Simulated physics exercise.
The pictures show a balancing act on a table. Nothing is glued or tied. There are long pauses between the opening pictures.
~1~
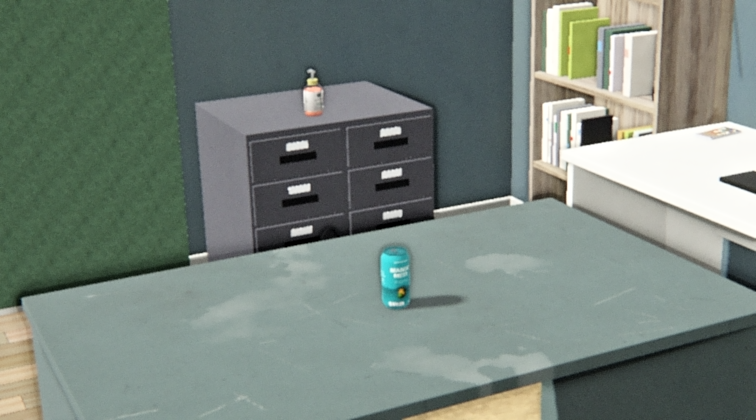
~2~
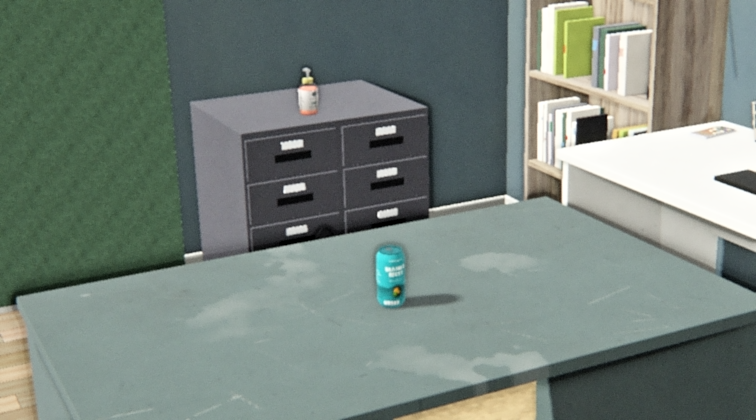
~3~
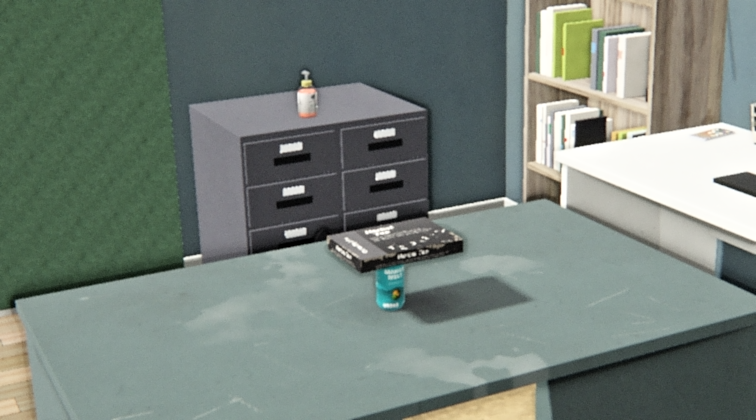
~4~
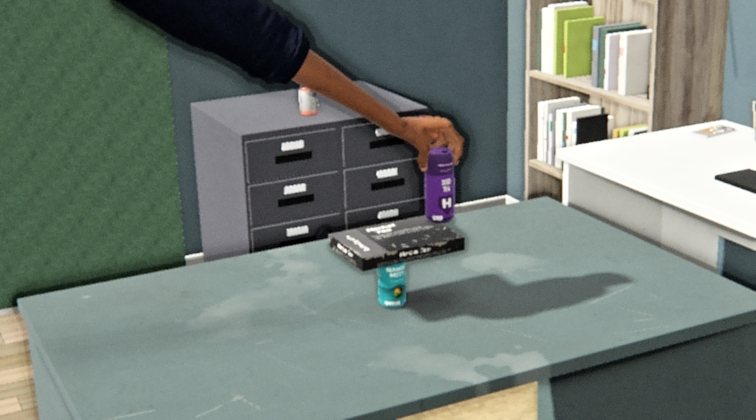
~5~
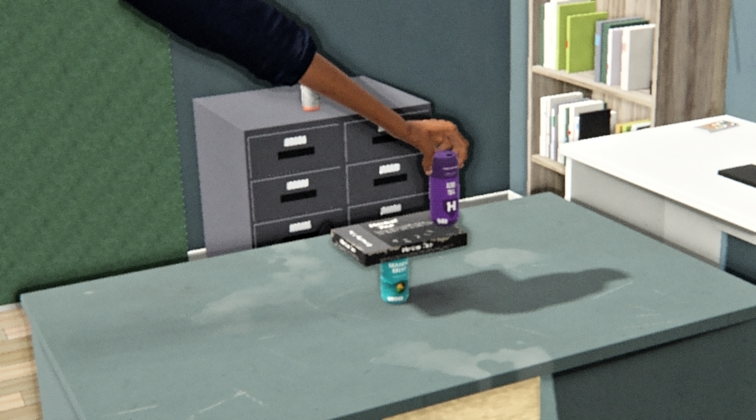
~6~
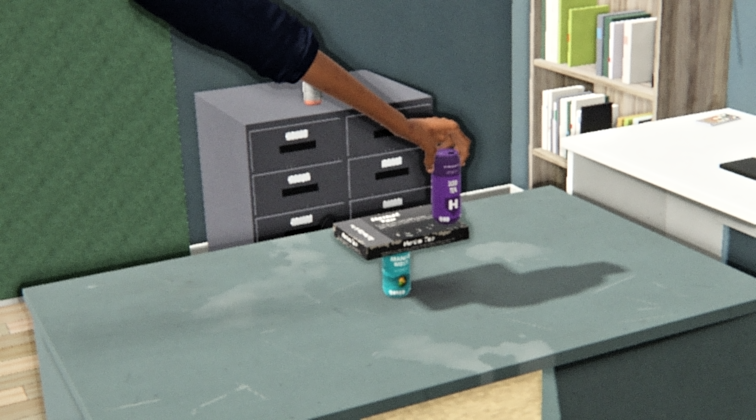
In an office, a teal can stands on a grey-green table, then a flat black packet appears balanced on top of it; an arm reaches in from the upper left and sets a purple can on the packet's right side, keeping hold.
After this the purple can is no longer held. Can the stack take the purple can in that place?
Outcome: The stack loses its balance.
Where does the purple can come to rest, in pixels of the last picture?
Near (518, 270).
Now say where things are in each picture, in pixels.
The last thing is not in view yet, in the first frame.
The last thing is not in view yet, in the second frame.
The last thing is not in view yet; black packet (395, 244), in the third frame.
On its way; purple can (440, 186); black packet (396, 242), in the fourth frame.
On its way; purple can (444, 189); black packet (399, 237), in the fifth frame.
Set down, still held; purple can (446, 187); black packet (401, 231), in the sixth frame.
Then, 0.30 s after the last picture, purple can now fallen; black packet tipped 45° from how it was.
Then, 0.40 s after the last picture, black packet tipped 75° from how it was.
Then, 0.50 s after the last picture, black packet on its side.
Then, 0.80 s after the last picture, black packet now fallen.
At rest, fallen, black packet and purple can; turquoise can in place. Seen from the same camera at the end, purple can near (518, 270). The stack comes apart.
